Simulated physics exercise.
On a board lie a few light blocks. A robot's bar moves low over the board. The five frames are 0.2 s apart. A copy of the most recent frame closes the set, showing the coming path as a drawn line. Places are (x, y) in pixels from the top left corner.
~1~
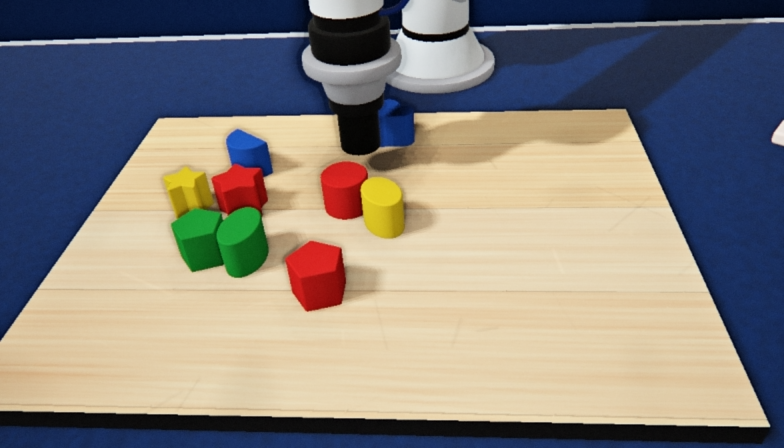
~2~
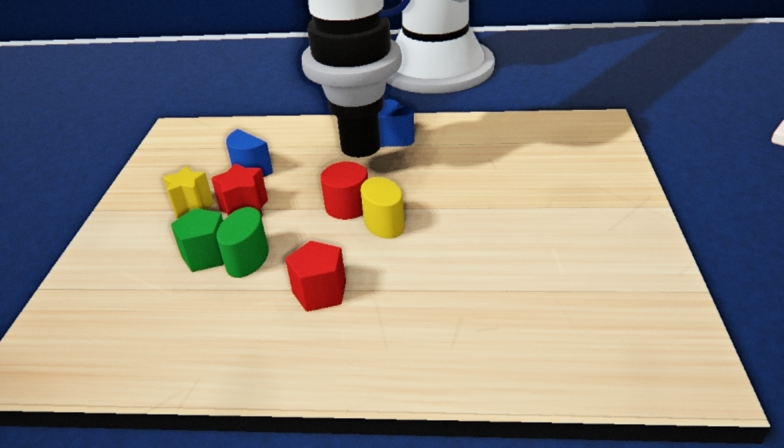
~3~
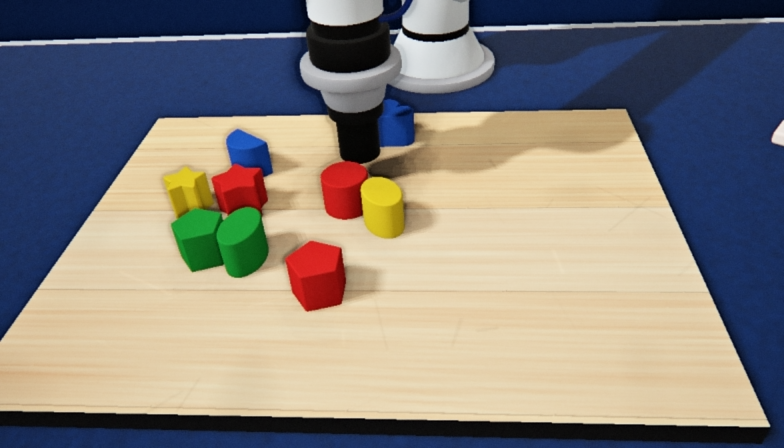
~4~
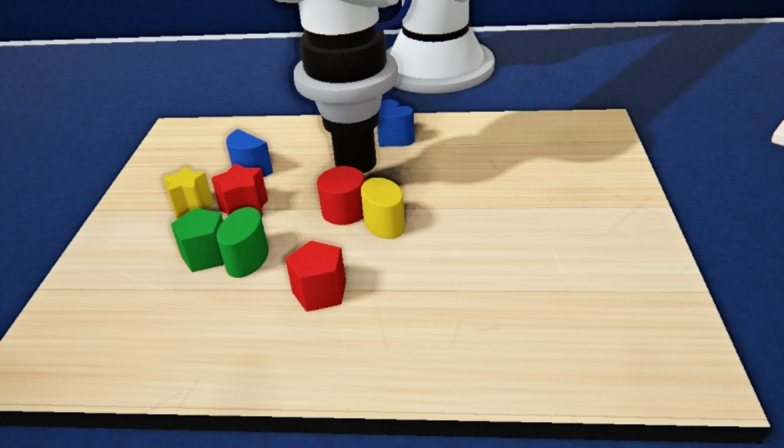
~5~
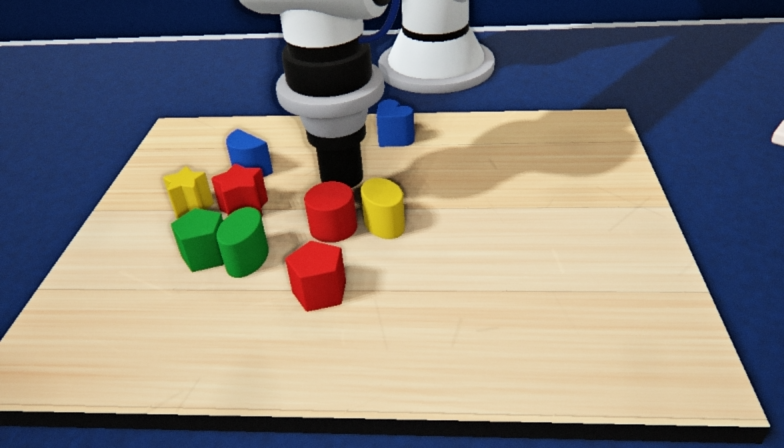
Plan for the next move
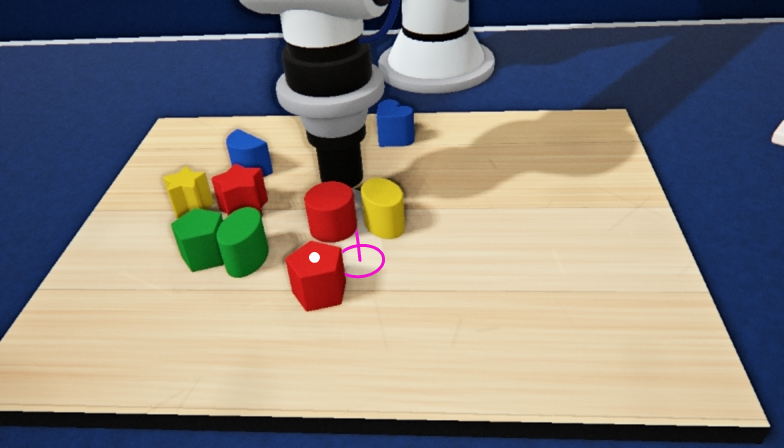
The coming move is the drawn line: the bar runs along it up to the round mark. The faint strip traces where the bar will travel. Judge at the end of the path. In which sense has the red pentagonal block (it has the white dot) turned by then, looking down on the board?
Bird's-eye view: Counterclockwise.
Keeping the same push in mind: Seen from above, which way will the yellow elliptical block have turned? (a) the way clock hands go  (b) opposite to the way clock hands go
b.
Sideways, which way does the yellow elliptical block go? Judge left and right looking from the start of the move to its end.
Its sideways move is to the left.
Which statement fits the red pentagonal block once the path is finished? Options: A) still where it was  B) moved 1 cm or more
B
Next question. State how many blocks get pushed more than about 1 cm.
Answer: Three or more.
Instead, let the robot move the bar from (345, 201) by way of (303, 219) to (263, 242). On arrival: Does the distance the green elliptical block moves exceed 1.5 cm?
Yes, that is how it ends up.
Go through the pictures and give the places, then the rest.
In the first picture, bar's lower end at (361, 146); red star block at (237, 176); red pentagonal block at (314, 257); red circular block at (344, 173); yellow elliptical block at (381, 190).
In the second picture, bar at (361, 147); blocks still.
In the third picture, bar at (360, 154); blocks still.
In the fourth picture, bar at (356, 164); red circular block at (341, 178).
In the fifth picture, bar at (342, 178); red star block at (237, 176); red pentagonal block at (314, 257); red circular block at (329, 195); yellow elliptical block at (382, 191).
Drawn move, from (345, 201) over (353, 219) and (358, 239) to (360, 261); the dot is on the red pentagonal block.
On the path given first. Halfway along, bar at (353, 206); red circular block at (322, 222); yellow elliptical block at (399, 204), turned 25° anticlockwise.
At the end, bar at (357, 237); red star block still; red pentagonal block at (293, 280), turned 50° anticlockwise; red circular block at (307, 241); yellow elliptical block at (408, 216), turned 75° anticlockwise.
